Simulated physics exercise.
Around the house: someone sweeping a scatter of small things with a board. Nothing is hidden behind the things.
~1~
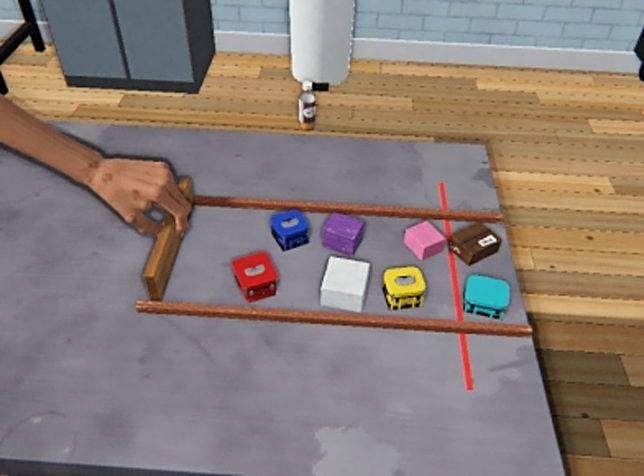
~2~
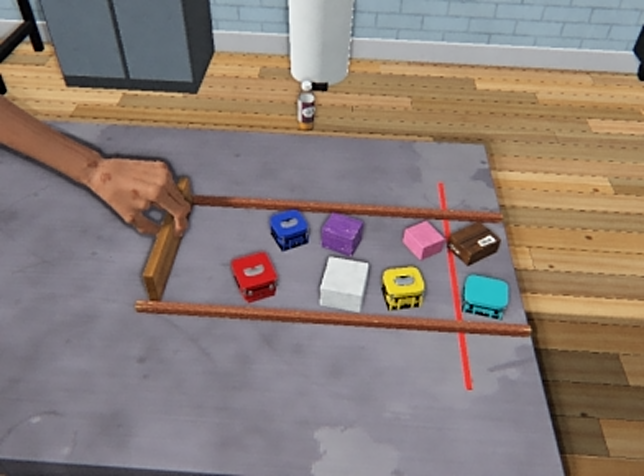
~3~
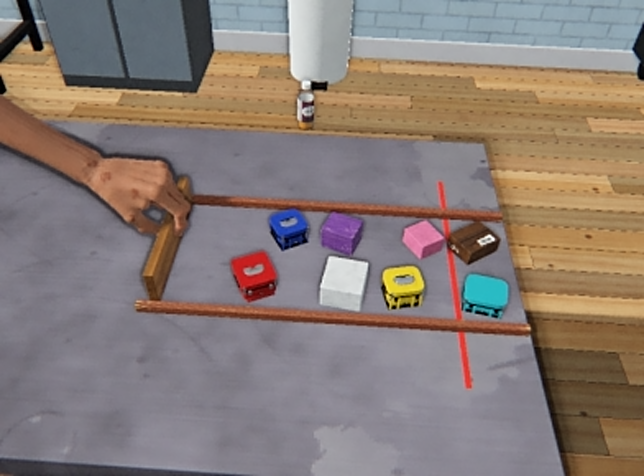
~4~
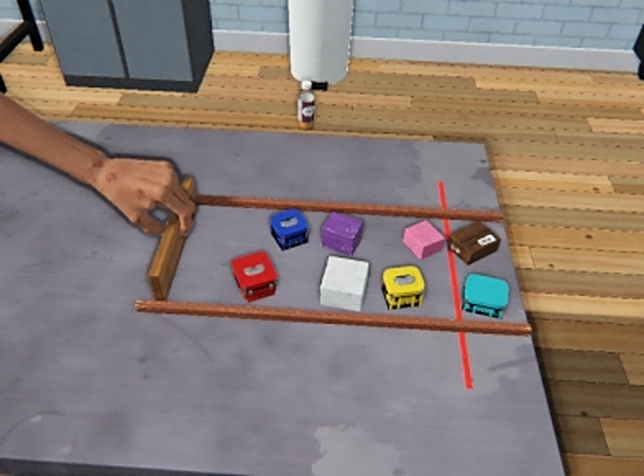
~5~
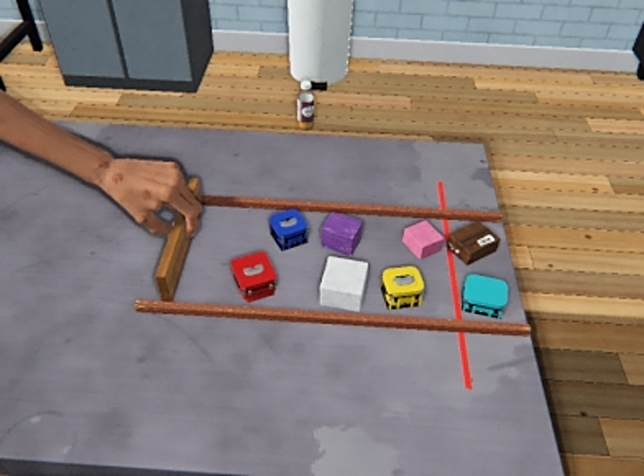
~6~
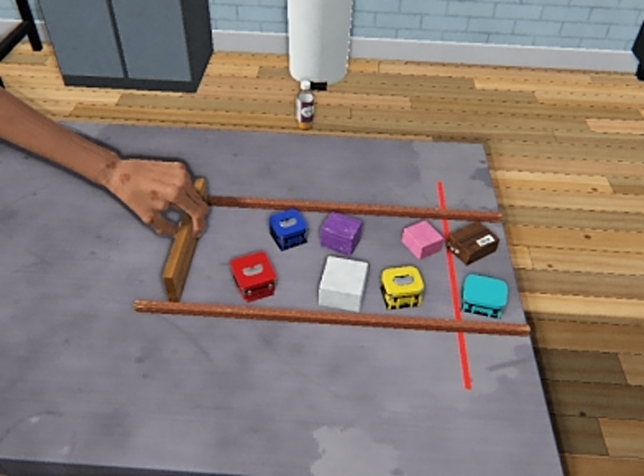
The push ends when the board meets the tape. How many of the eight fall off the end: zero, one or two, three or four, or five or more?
As it turns out, the number that fall off is three or four.
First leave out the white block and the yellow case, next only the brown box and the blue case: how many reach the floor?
The counts: 2 and 2.
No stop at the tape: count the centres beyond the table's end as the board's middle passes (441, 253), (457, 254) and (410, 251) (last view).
In that order 4, 4 and 2.
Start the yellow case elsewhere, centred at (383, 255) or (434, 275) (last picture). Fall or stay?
In turn it does not fall; falls.
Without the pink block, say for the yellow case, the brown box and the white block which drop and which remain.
The yellow case comes down; the brown box goes over; the white block holds on.
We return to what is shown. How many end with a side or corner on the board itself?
In contact: 2.
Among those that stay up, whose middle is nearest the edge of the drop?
That is the white block.
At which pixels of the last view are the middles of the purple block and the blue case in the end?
About (498, 241), and the other about (466, 246).
Soon after, none off yet; turquoise case at rest near (483, 297); brown box at rest near (472, 243); pink block at rest near (423, 240).
After that, none off yet; turquoise case at rest near (483, 297); brown box at rest near (472, 243); pink block moving near (428, 241).
And then, none off yet; turquoise case on its side near (542, 326); brown box tilting a little near (525, 251); pink block displaced well along near (490, 247).
In the end, the number that fall off is three or four; gone, yellow case, pink block, brown box and turquoise case.
